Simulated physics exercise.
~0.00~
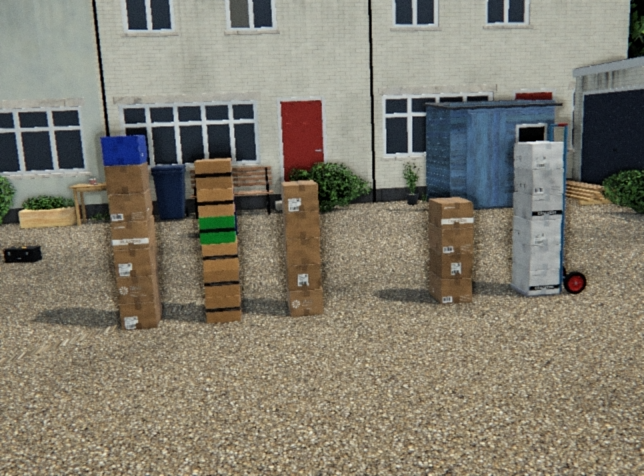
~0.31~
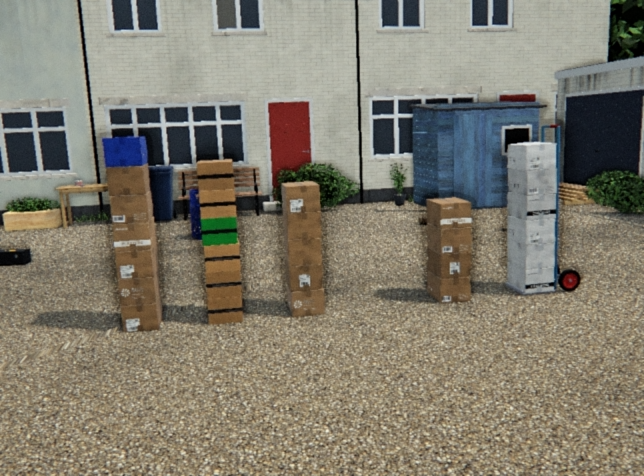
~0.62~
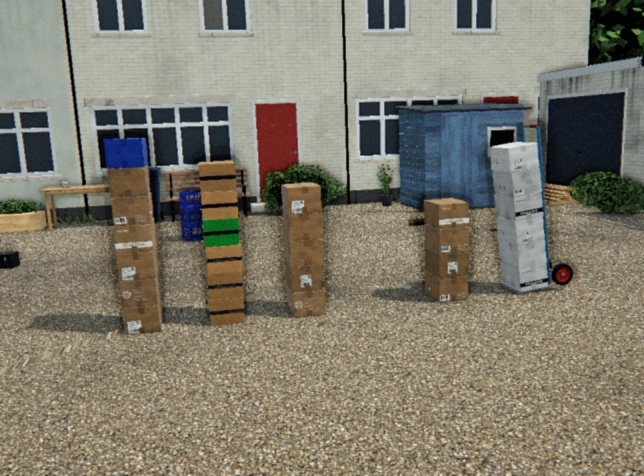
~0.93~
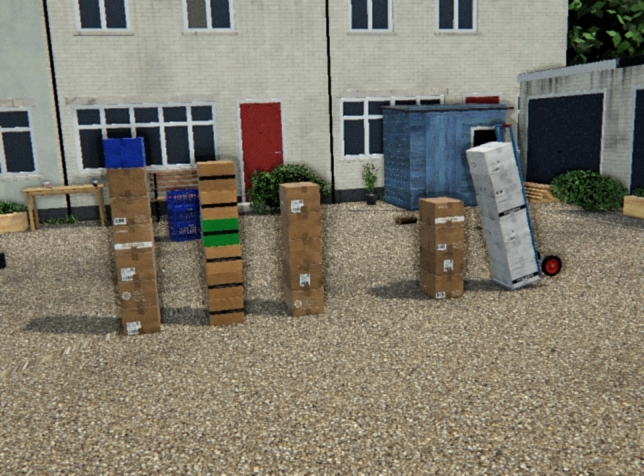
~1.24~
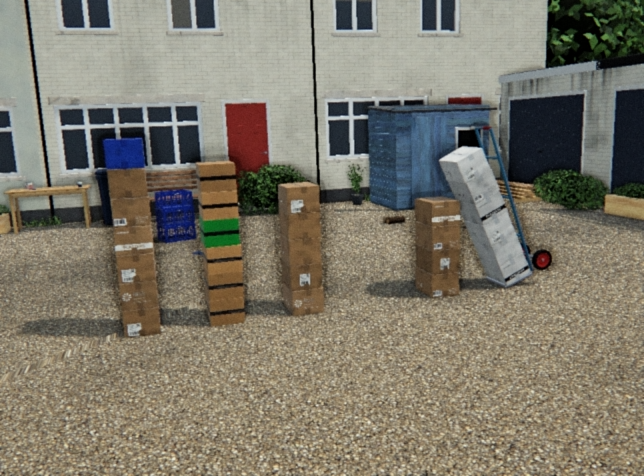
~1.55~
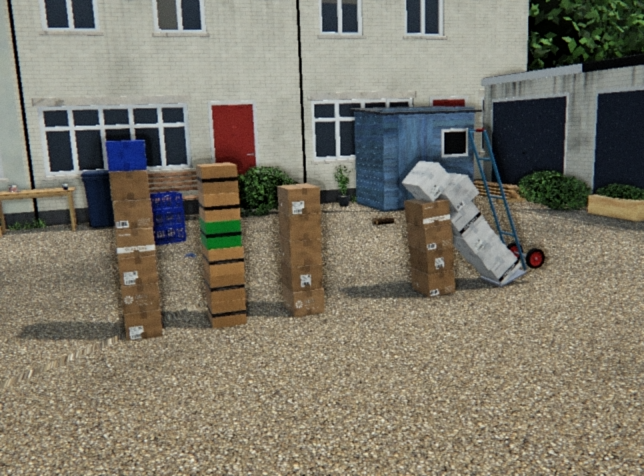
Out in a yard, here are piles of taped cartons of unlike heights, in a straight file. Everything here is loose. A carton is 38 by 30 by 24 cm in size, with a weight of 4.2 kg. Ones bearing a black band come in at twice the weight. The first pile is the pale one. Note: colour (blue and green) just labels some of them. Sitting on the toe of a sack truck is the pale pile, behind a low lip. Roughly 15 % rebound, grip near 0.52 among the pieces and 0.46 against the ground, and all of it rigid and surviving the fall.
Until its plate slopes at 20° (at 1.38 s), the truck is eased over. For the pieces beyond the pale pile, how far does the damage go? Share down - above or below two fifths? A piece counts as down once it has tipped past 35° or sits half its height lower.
Below.
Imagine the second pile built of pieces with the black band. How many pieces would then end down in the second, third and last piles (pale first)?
Down per pile - second: 0, third: 0, last: 0.
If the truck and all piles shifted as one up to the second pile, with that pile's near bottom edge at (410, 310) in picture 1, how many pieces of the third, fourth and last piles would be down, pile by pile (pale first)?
In that case third pile 0, fourth pile 0, last pile 0.
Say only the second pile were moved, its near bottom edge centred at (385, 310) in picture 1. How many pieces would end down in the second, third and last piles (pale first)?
Pile tally - second: 0, third: 0, last: 0.
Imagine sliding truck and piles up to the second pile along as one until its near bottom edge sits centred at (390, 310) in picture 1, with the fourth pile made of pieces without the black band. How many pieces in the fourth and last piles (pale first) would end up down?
Down by pile: Fourth 6, last 7.
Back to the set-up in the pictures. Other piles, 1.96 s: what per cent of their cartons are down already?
0 per cent.
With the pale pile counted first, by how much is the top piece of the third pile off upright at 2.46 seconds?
About 10 degrees from upright.
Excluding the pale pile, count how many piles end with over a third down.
1.
After 1.96 s, 6 of the pale pile down; none of the 22 other cartons down, 4 disturbed.
After 2.46 s, 6 of the pale pile down; 4 of the 22 other cartons down.
At rest (3.9 s), 6 of the pale pile down; 4 of the 22 other cartons down; green carton unmoved; blue carton unmoved. That is 18 per cent. As the last picture would show them, middles, green carton near (220, 231), blue carton near (126, 155).
